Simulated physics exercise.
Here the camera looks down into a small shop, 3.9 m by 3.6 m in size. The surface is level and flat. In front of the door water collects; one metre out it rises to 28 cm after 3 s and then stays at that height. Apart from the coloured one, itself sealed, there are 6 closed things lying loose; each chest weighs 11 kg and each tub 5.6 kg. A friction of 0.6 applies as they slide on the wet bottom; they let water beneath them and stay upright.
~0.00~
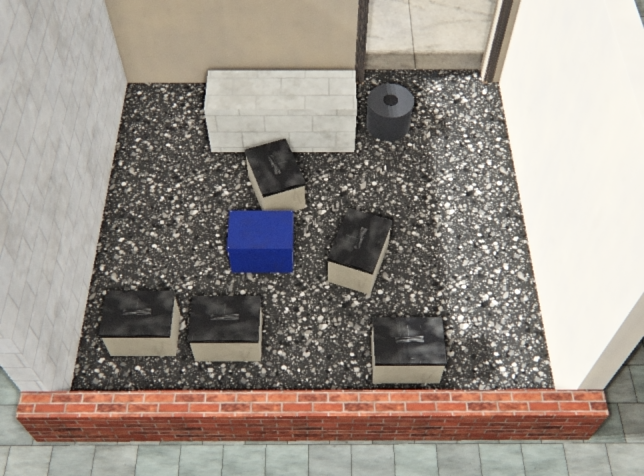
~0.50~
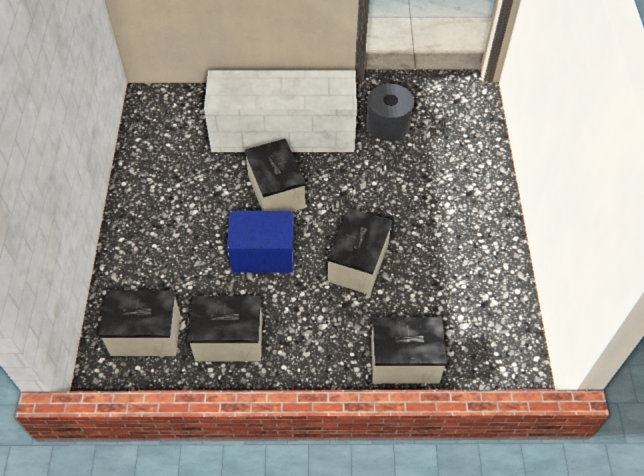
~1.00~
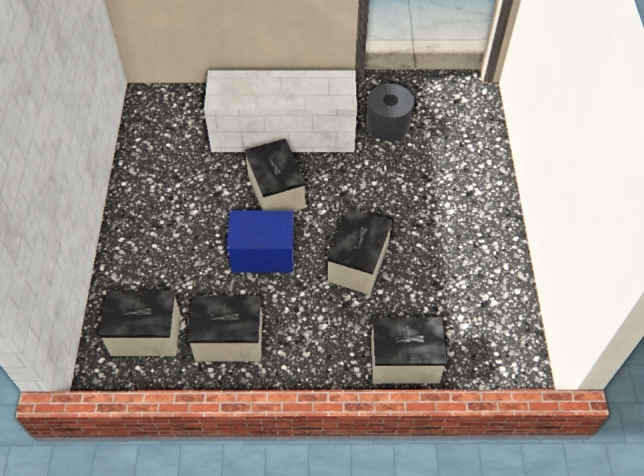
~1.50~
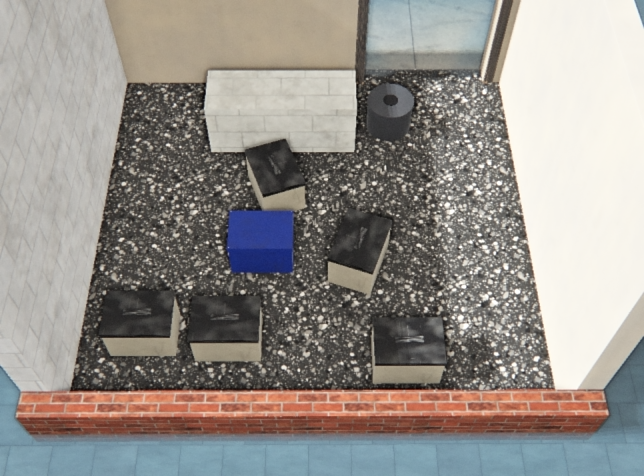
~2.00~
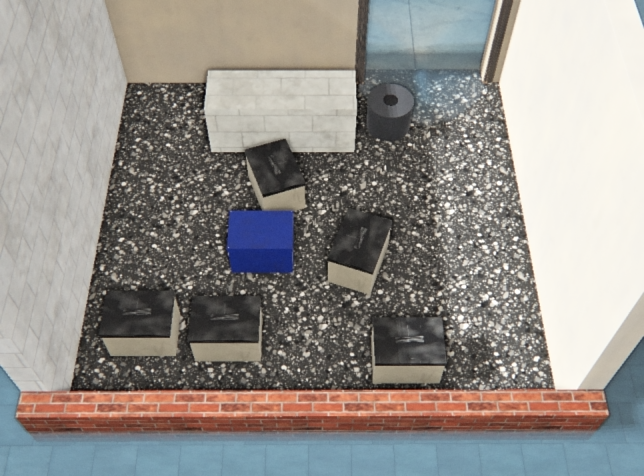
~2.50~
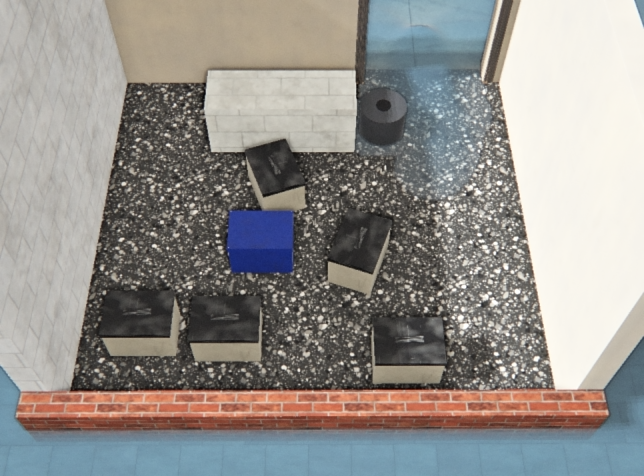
Blue water rising outside a small shop, then spreading through the doorway onto the speckled floor and shifting a dark cylinder slightly.
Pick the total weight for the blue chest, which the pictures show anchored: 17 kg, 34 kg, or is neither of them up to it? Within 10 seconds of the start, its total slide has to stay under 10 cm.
34 kg is needed.
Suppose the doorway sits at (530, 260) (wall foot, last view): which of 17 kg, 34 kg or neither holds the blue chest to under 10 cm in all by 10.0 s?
Then no mass works.
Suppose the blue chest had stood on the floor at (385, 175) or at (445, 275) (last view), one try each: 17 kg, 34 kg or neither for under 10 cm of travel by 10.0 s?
In order: Both fall short; both fall short.
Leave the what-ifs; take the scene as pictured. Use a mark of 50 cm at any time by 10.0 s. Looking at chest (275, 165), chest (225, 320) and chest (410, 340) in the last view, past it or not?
The three come out not as far, further, further, in that order.
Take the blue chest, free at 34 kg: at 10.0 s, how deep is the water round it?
Roughly 11 cm.
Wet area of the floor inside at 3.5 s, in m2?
Somewhere around 5.0 m2, roughly.
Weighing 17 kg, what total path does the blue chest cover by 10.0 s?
Total path: Roughly 60 cm.
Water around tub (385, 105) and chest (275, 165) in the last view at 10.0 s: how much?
Some 10 cm at the first, some 8 cm at the second.
After 3.5 s the blue chest would be 0 cm from its start with 17 kg and 0 cm from its start with 34 kg; 0 cm of water round it then.
After 4.5 s the blue chest would be 0 cm from its start with 17 kg and 0 cm from its start with 34 kg; 4 cm of water round it then.
After 7.0 s the blue chest would be 10 cm from its start with 17 kg and 1 cm from its start with 34 kg; 6 cm of water round it then.
After 10.0 s the blue chest would be 49 cm from its start with 17 kg and 1 cm from its start with 34 kg; 11 cm of water round it then.
